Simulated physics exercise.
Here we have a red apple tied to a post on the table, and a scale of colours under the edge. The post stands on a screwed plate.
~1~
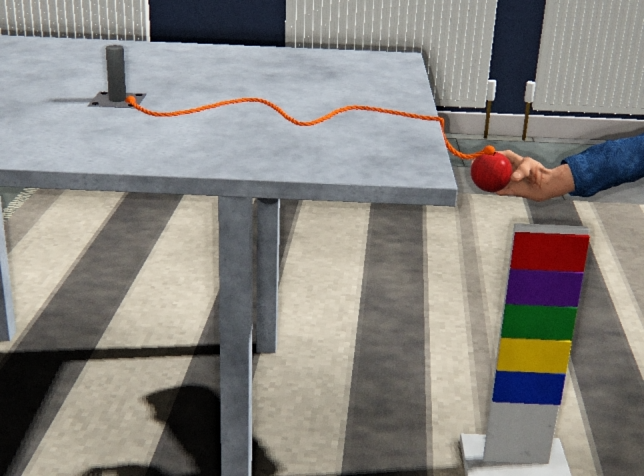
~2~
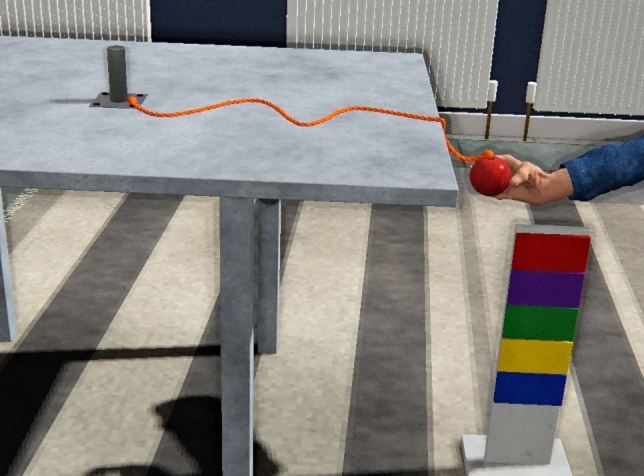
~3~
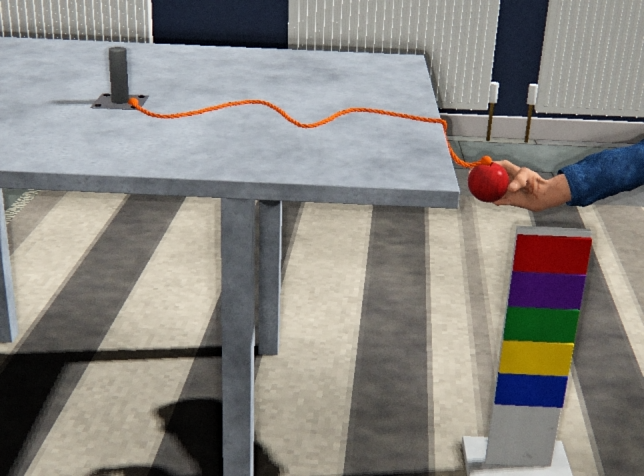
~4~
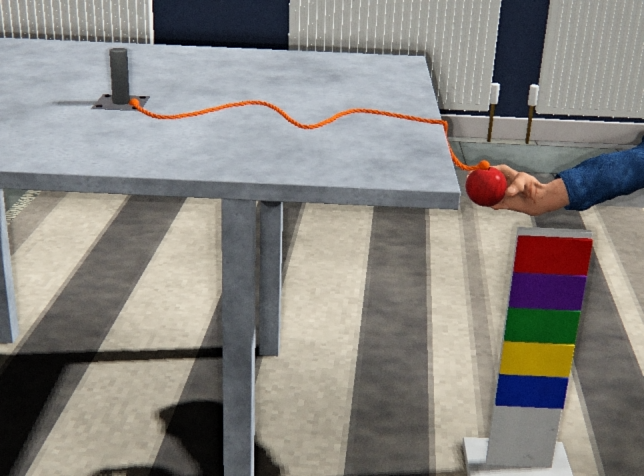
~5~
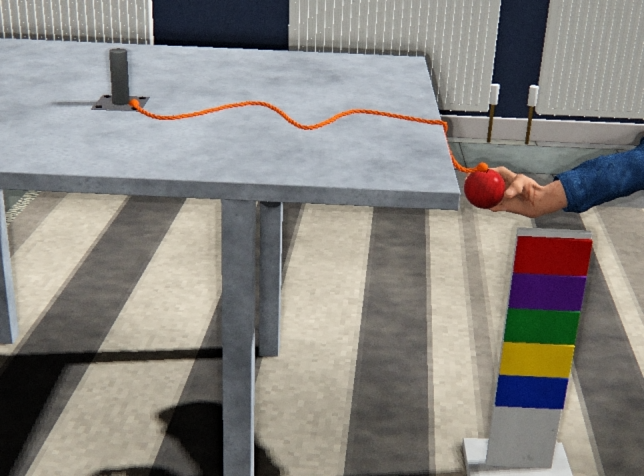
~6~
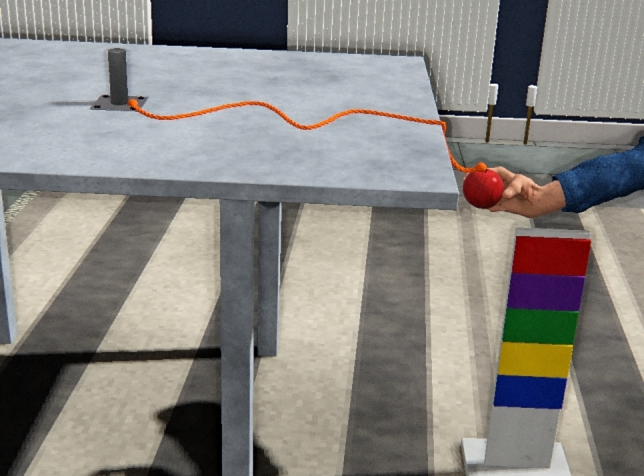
A room with a striped floor and pale ribbed panels along the back is seen from slightly above a grey table. An orange cord runs in waves from a dark post at left over the table's right edge to a round red object in a blue-sleeved hand, above a stand banded red, purple, green, yellow and blue. The hand lowers the object slightly, easing left, while the cord on the table barely changes and the view shifts almost imperceptibly.
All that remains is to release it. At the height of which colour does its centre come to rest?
Its centre hangs level with the green band.
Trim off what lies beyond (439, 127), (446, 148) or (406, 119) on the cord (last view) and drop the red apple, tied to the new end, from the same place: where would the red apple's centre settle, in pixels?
Near (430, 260), (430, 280) and (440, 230).
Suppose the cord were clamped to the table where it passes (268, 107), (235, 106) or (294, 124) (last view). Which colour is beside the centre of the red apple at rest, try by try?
One after the other, purple; purple; red.
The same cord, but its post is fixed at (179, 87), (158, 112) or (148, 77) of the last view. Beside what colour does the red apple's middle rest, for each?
One after the other, yellow; yellow; green.
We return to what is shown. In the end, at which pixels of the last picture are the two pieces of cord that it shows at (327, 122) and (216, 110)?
About (423, 122), and the other about (252, 111).
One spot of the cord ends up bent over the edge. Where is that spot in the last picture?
Near (337, 117).
Early on, apple near (407, 315); level with green.
Midway, apple near (441, 318); level with green.
Finally, apple near (427, 318); level with green. Its middle rests at the green band.
